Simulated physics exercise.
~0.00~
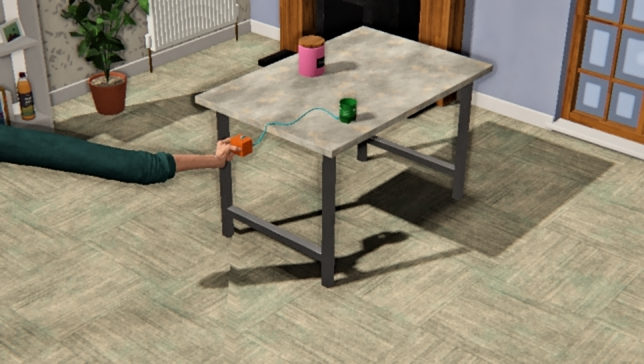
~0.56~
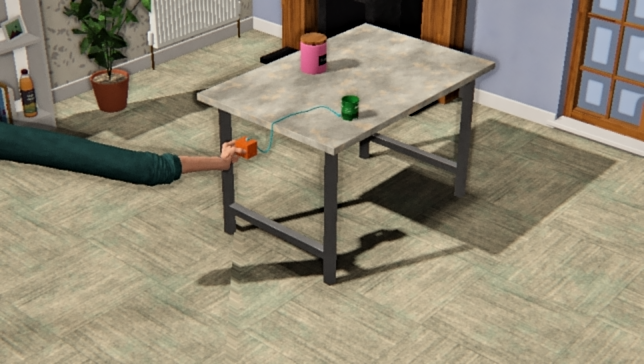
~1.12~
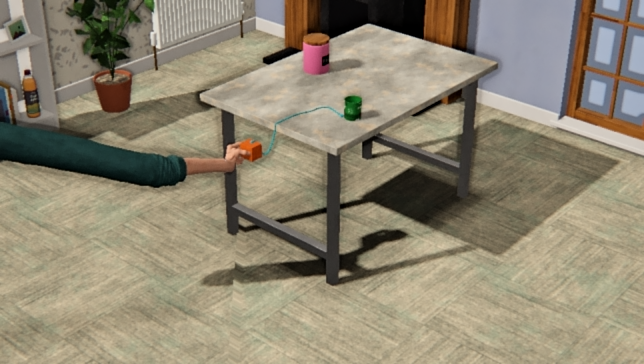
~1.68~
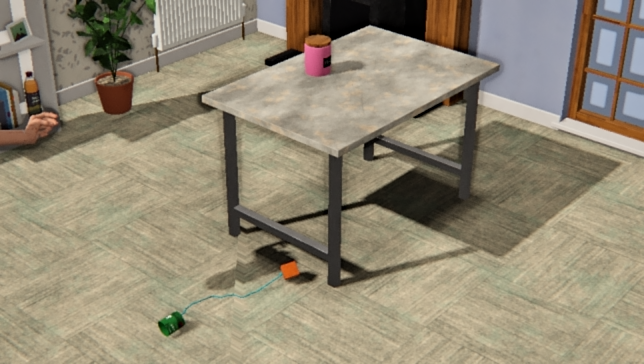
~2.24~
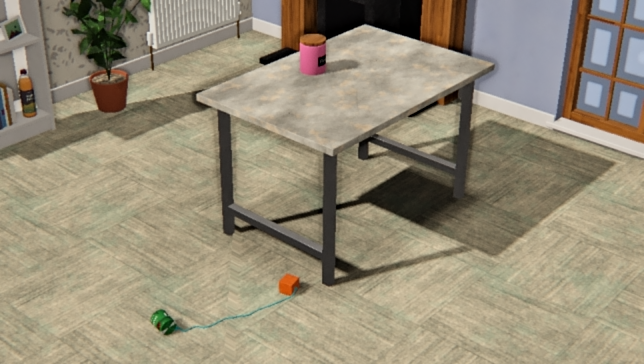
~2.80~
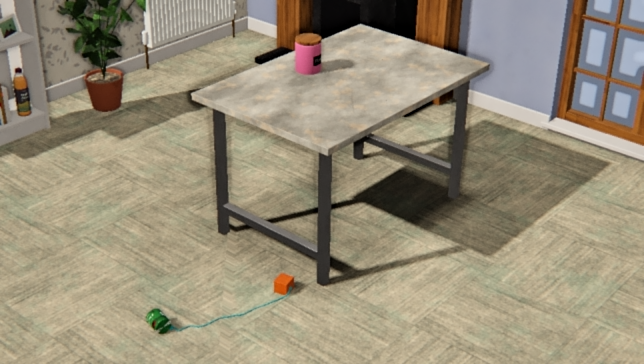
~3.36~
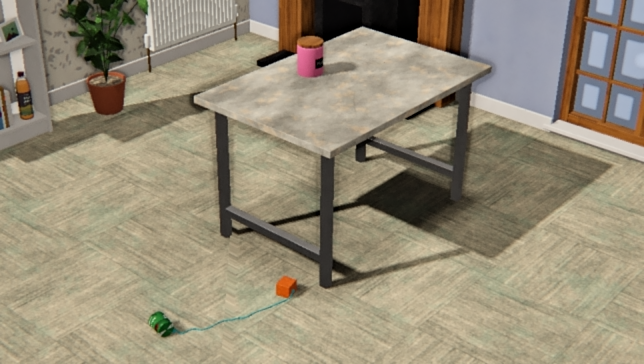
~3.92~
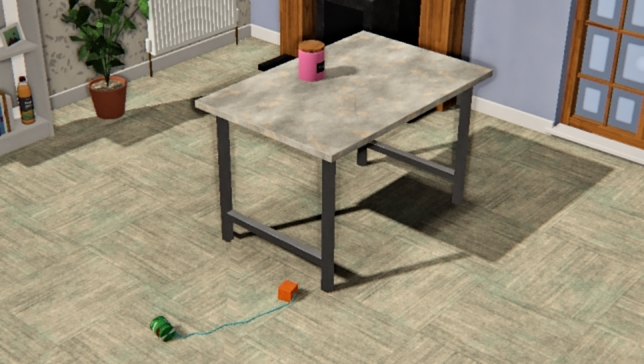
In a room with a patterned floor, a grey-topped table holds a pink canister and a small green cup. An arm in a dark green sleeve reaches in from the left, holding an orange block just past the table's near edge, with a thin blue-green string running from it to the cup. The hand lets go and draws back to the left. The block drops to the floor, and the cup is dragged off the table after it. Both come to rest on the floor, still joined by the string, while the canister stays in place.
